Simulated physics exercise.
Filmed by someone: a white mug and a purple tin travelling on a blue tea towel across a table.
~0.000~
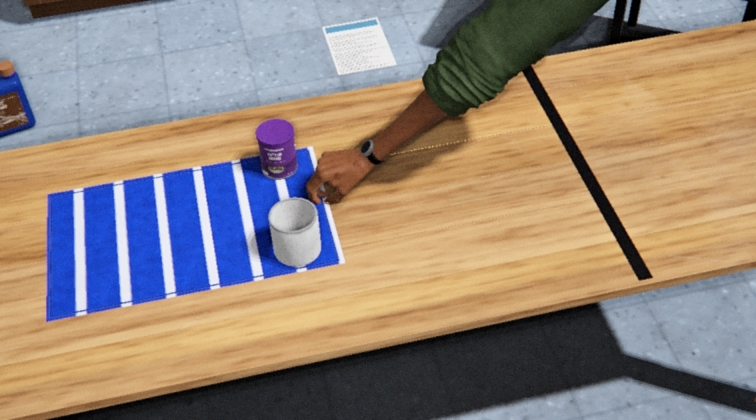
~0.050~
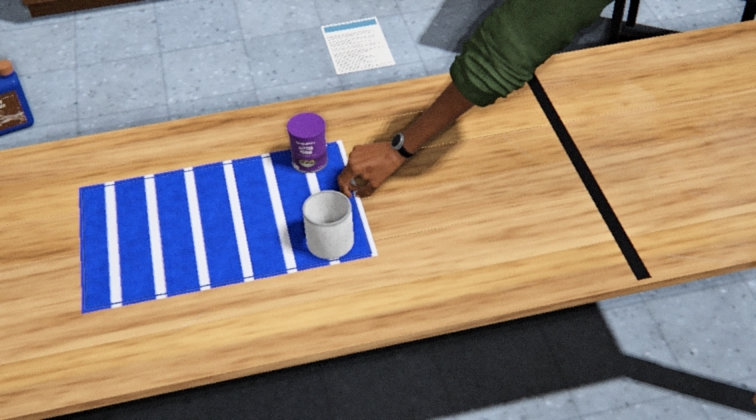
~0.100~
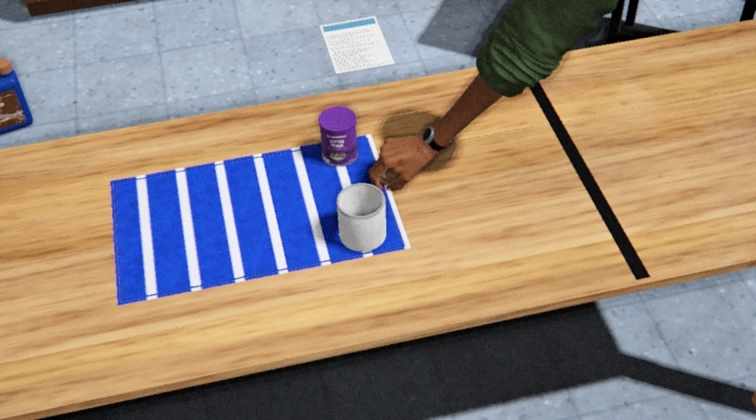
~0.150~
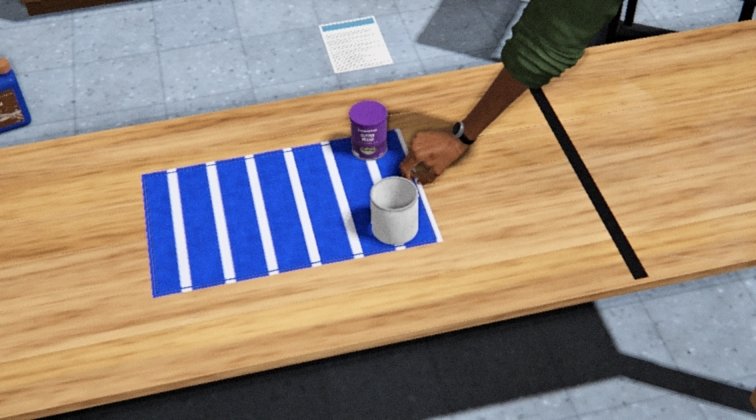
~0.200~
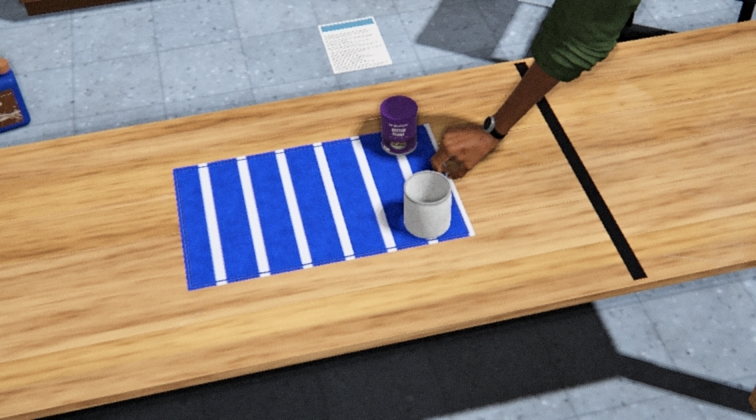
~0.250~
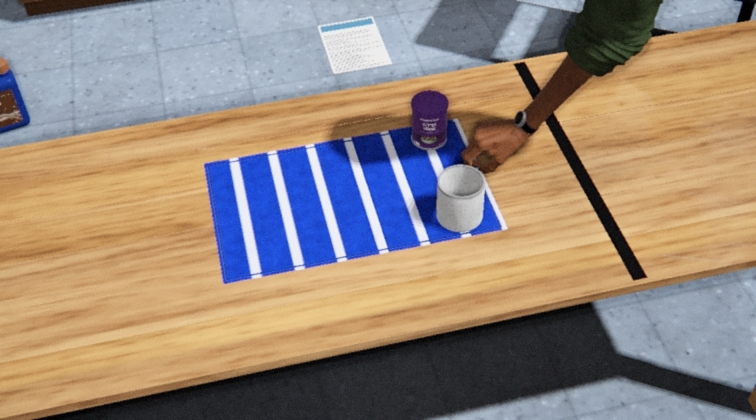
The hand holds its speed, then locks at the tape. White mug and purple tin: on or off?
White mug - off; purple tin - off.
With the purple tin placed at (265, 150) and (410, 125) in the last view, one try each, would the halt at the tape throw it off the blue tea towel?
In the first case the item rides out the stop, and in the second case it goes over the edge.
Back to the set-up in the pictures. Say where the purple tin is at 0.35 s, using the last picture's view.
It is somewhere near (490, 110).
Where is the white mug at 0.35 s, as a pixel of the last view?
Around (526, 187).
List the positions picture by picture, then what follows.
Tea towel end (345, 263); white mug (293, 215); purple tin (275, 131); tape (635, 259), in the first picture.
Tea towel end (378, 256), far hem (82, 314); purple tin (306, 125), in the second picture.
Tea towel end (410, 248); white mug (361, 200), in the third picture.
Tea towel end (442, 241), far hem (153, 298); purple tin (368, 112), in the fourth picture.
Tea towel end (475, 235); white mug (428, 187), in the fifth picture.
Tea towel end (507, 229), far hem (224, 285); white mug (461, 181); purple tin (430, 102); tape (629, 258), in the sixth picture.
After 0.35 s, hem short of the tape; white mug on the cloth near (526, 187); purple tin on the cloth near (490, 110).
After 0.46 s, hem at the tape; white mug ahead of the hem near (591, 174); purple tin ahead of the hem near (550, 99).
At rest, hem at the tape; white mug ahead of the hem near (663, 162); purple tin ahead of the hem near (617, 89). The white mug shoots off the front and the purple tin slides clear of the cloth.
